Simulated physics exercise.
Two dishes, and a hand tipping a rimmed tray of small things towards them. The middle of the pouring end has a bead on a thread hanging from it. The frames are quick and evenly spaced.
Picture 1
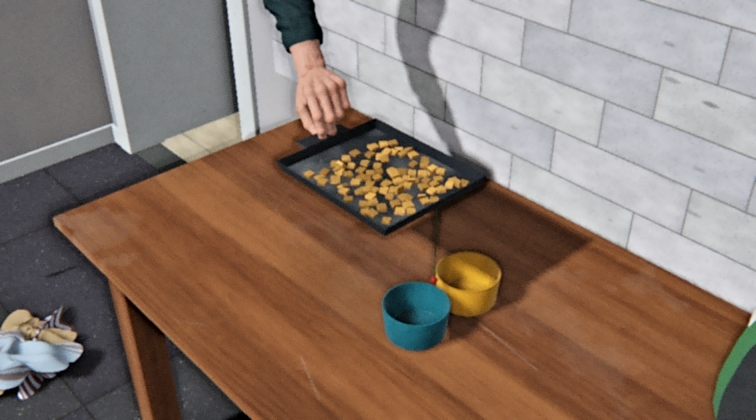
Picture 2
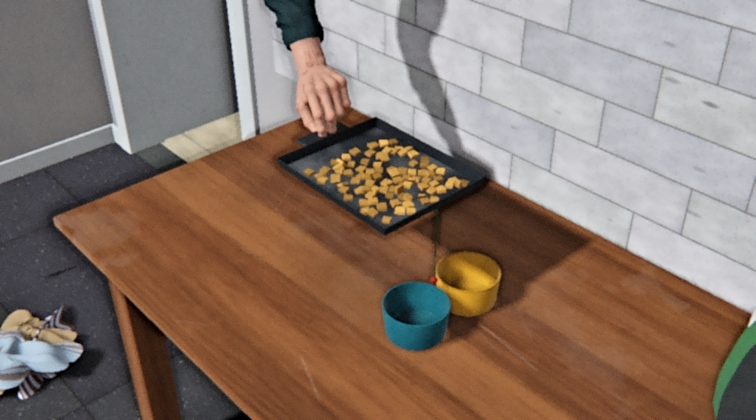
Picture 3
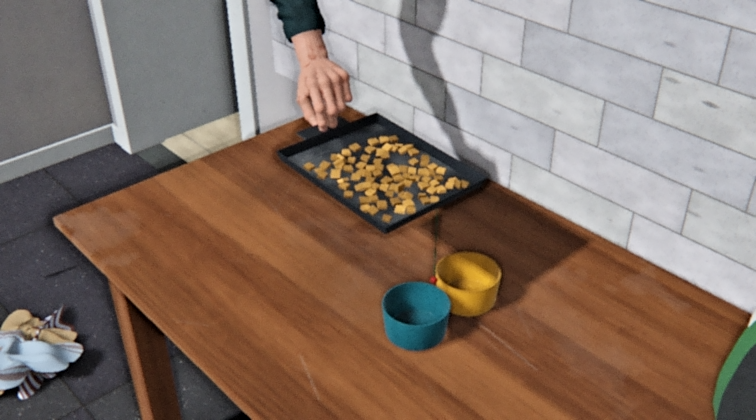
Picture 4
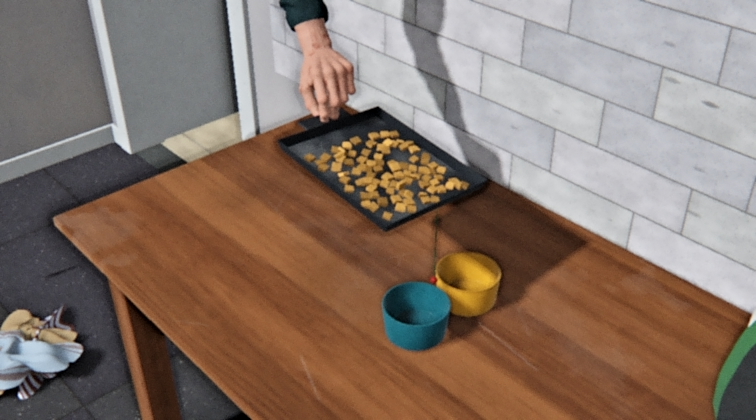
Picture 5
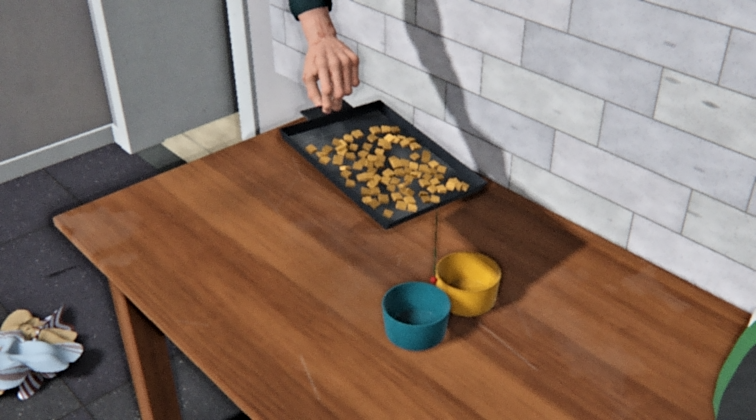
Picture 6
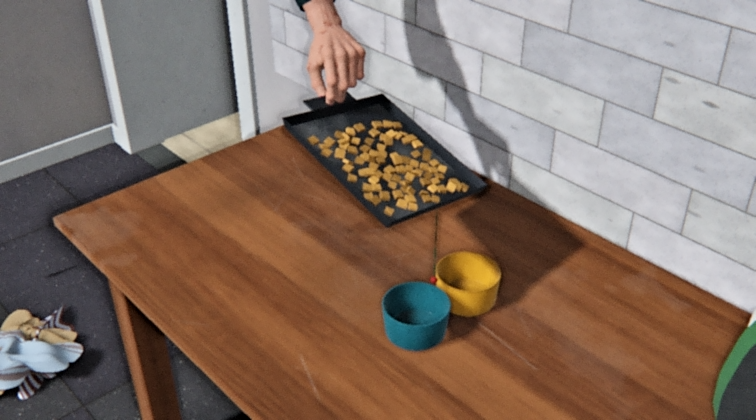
A hand in a dark green sleeve grips the far end of a black rimmed tray of golden-brown cereal squares above a wooden table against a white brick wall, seen from above at an angle. A teal dish and a yellow dish stand close together nearer the viewer, with crumpled cloth on the dark floor at left. The hand slowly raises its end, tilting the tray slightly toward its right corner, while the camera stays still.
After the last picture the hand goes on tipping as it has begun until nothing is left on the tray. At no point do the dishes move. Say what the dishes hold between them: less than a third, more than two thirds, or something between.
What lands in the dishes is higher than two thirds.
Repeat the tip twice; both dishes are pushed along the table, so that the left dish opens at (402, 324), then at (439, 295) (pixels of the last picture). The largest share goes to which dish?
So at the first spot it's the one placed on the right, and at the second spot it's the one placed on the right.
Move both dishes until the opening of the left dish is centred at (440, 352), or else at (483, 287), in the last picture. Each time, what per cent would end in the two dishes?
Approximately 0 percent, followed by approximately 40 percent.
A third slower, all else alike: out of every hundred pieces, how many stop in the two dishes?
I'd expect near 90 per cent.
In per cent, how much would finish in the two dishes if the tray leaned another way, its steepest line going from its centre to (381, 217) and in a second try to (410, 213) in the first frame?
For the first aim it is 50 in a hundred, for the second 50 in a hundred.
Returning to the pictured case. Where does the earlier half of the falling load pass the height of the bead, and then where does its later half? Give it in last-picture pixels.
Around (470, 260) first; around (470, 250) second.
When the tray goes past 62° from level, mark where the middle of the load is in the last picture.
Its middle sits at about pixel (452, 182).
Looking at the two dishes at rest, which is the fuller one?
I'd say the right-side one takes it.
Shortly afterwards, tray tipped steeply; all but a few on the tray; a little in the air.
Next, tray tipped past a quarter turn; a little on the tray; near two thirds in the right dish; a little outside both; near a quarter in the air.
Some moments later, tray tipped past a quarter turn; the bulk in the right dish; a little outside both.
In the end, tray tipped past a quarter turn; none at all in the left dish; the bulk in the right dish; a little outside both.
